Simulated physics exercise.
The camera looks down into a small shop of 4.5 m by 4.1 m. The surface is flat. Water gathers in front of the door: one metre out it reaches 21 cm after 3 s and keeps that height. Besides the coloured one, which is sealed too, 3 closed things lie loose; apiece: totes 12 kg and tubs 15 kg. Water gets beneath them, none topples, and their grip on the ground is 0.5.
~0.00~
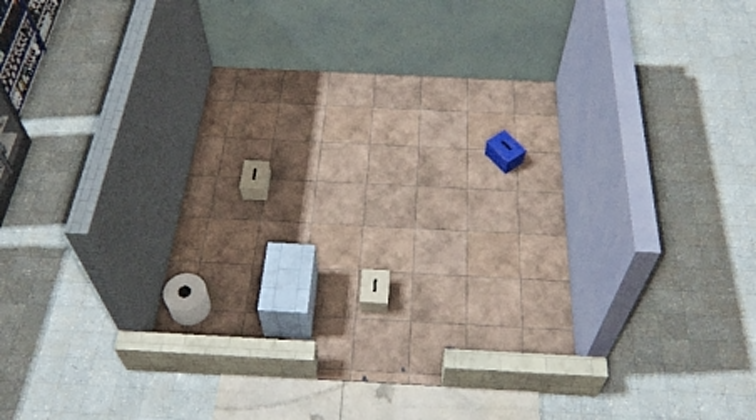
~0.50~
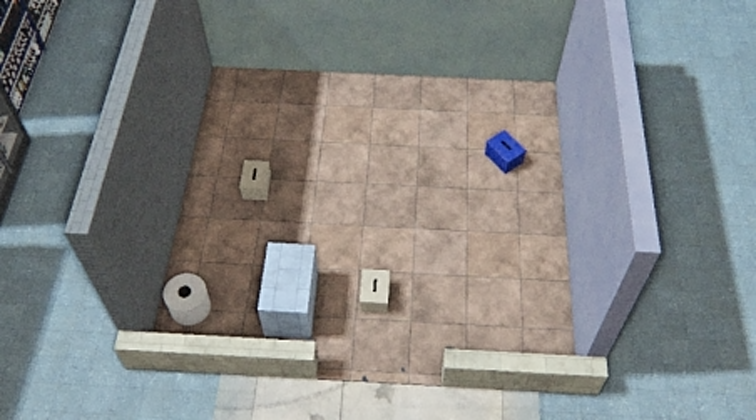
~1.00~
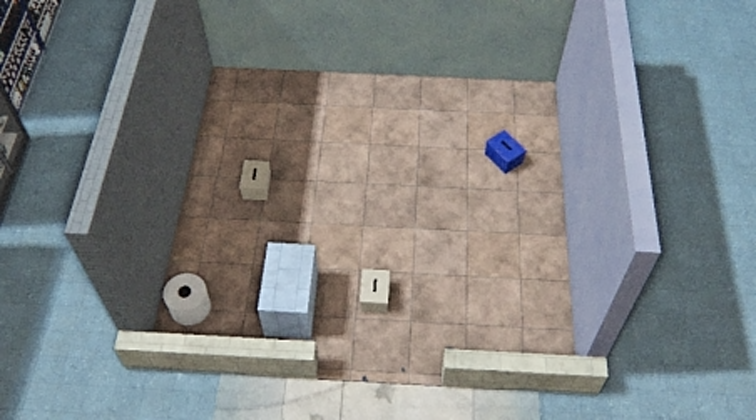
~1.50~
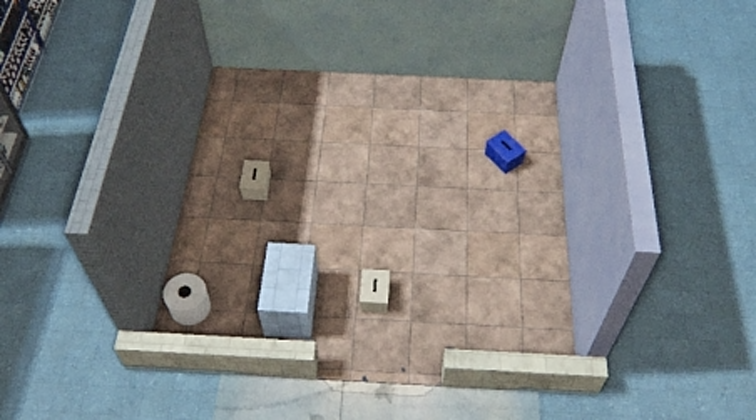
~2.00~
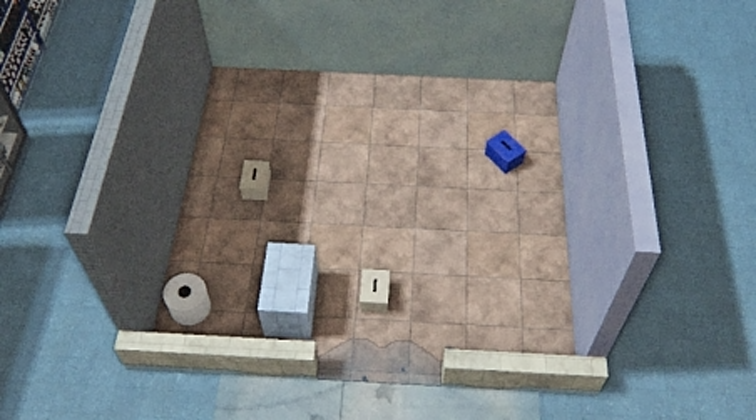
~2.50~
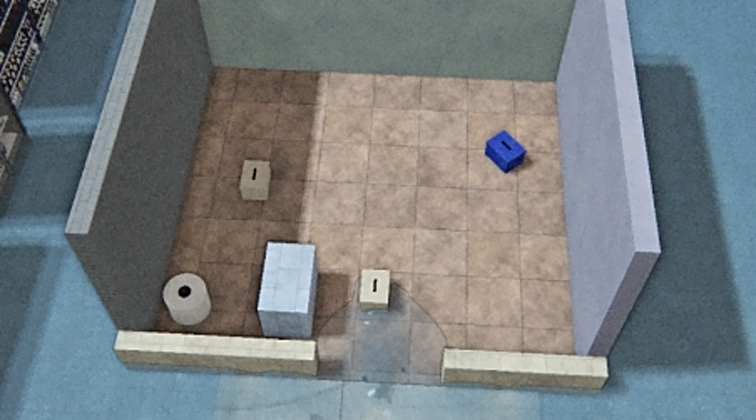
Water spread over the ground outside the small walled room, then crept through the front gap onto the tiled floor, while the blue box and the other things inside stayed still.
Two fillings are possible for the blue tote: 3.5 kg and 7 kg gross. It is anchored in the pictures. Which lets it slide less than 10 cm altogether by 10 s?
For it, neither weight holds it.
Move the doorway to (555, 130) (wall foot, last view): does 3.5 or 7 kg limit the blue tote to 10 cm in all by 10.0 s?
Then neither weight holds it.
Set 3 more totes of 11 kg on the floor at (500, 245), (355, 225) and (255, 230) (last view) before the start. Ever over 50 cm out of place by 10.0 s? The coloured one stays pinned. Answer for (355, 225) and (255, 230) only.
In turn: More, under.
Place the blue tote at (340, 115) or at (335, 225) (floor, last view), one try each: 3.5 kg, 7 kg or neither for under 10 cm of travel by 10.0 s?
In turn: Neither holds; neither holds.
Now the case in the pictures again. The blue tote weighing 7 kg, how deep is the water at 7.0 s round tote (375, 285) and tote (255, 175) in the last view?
Roughly 5 and 3 cm.
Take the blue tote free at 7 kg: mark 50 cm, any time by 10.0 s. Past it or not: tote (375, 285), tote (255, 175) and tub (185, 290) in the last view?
In turn: More, less, under.
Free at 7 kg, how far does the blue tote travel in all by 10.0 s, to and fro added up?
About 300 cm.
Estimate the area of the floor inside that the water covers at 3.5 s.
Some 3.5 m2.
After 3.5 s the blue tote would be 0 cm from its start with 3.5 kg and 0 cm from its start with 7 kg; 0 cm of water round it then.
After 4.5 s the blue tote would be 11 cm from its start with 3.5 kg and 1 cm from its start with 7 kg; 4 cm of water round it then.
After 7.0 s the blue tote would be 108 cm from its start with 3.5 kg and 87 cm from its start with 7 kg; 13 cm of water round it then.
After 10.0 s the blue tote would be 124 cm from its start with 3.5 kg and 221 cm from its start with 7 kg; 11 cm of water round it then.
